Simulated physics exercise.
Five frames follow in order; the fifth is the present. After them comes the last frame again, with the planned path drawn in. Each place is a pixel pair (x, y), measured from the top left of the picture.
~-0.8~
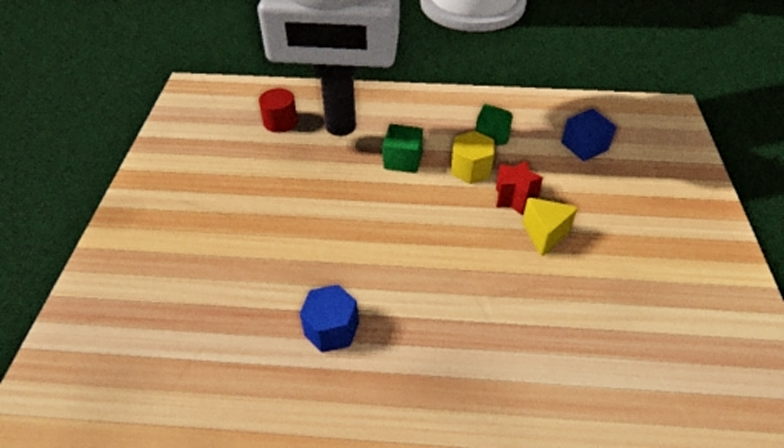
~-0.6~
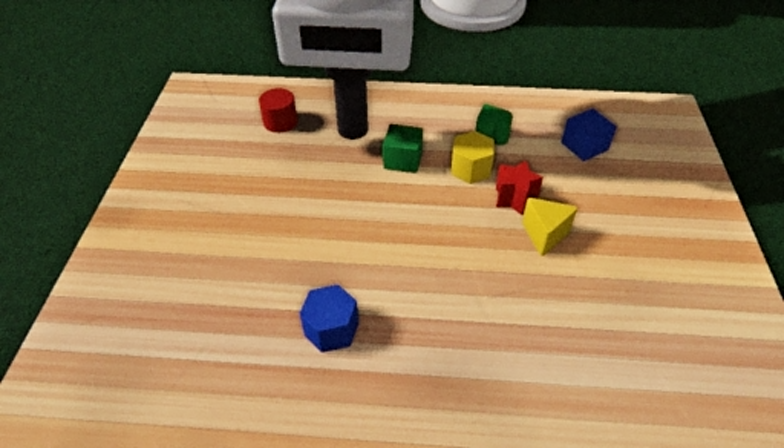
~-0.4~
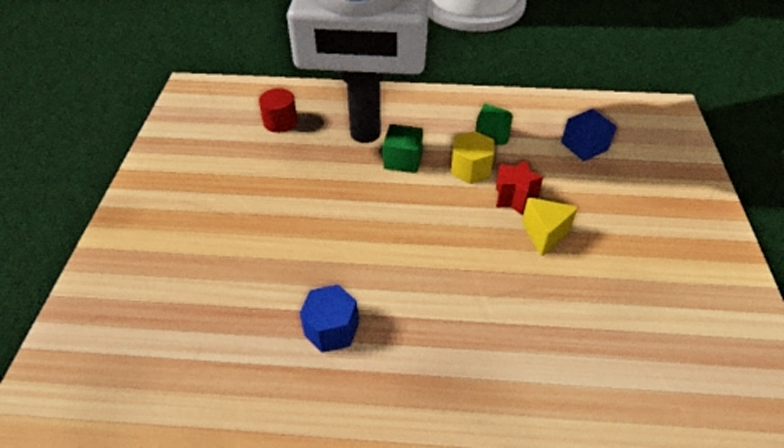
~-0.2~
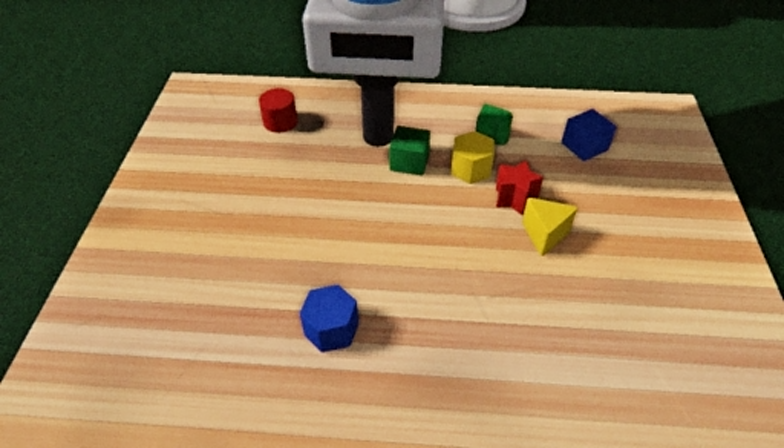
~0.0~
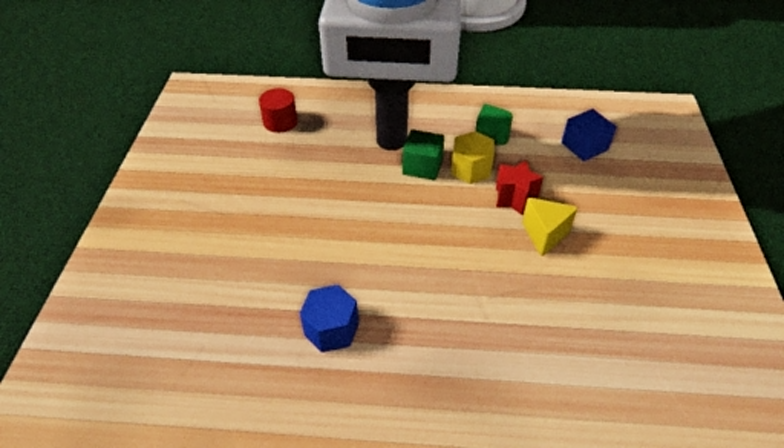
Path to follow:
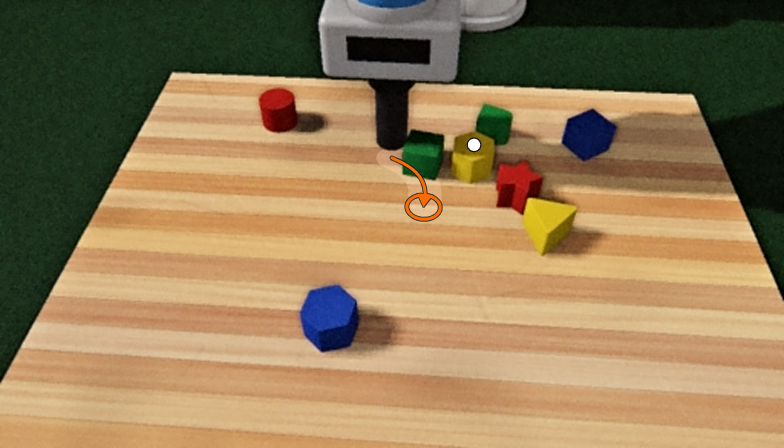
A black rod moves right and pushes the green block toward the yellow six-sided block.
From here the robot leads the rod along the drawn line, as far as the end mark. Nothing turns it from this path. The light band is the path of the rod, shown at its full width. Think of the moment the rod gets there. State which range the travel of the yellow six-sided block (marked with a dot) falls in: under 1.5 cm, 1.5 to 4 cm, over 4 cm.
Movement: 1.5 to 4 cm.
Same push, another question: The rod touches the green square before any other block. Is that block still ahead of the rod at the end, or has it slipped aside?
It is no longer ahead.
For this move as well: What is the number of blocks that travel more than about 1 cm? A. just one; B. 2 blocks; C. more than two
Option B.
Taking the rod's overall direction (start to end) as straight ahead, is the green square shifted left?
Going by the path, yes.
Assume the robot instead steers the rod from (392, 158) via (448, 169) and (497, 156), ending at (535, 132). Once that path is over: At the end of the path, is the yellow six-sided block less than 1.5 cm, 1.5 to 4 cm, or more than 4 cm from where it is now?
Displaced more than 4 cm.
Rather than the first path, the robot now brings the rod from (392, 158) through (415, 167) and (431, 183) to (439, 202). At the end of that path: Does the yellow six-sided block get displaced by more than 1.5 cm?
Yes - that is the case.
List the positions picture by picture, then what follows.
Rod tip at (341, 127); block tops, green square at (403, 136); yellow six-sided block at (474, 145); red star block at (520, 175), in the first frame.
Rod at (353, 130); blocks unchanged, in the second frame.
Rod at (366, 134); blocks unchanged, in the third frame.
Rod at (379, 137); green square at (410, 138), in the fourth frame.
Rod at (392, 141); green square at (424, 142); yellow six-sided block at (474, 145); red star block at (520, 175), in the fifth frame.
Path on the board, from (392, 158) over (413, 170) and (424, 187) to (424, 207); the dot is on the yellow six-sided block.
On the path given first. Halfway along, rod at (421, 161); green square at (458, 157), turned 25° anticlockwise; yellow six-sided block at (494, 147), turned 15° anticlockwise.
At the end, rod at (425, 190); green square at (461, 159), turned 30° anticlockwise; yellow six-sided block at (495, 147), turned 20° anticlockwise; red star block in place.
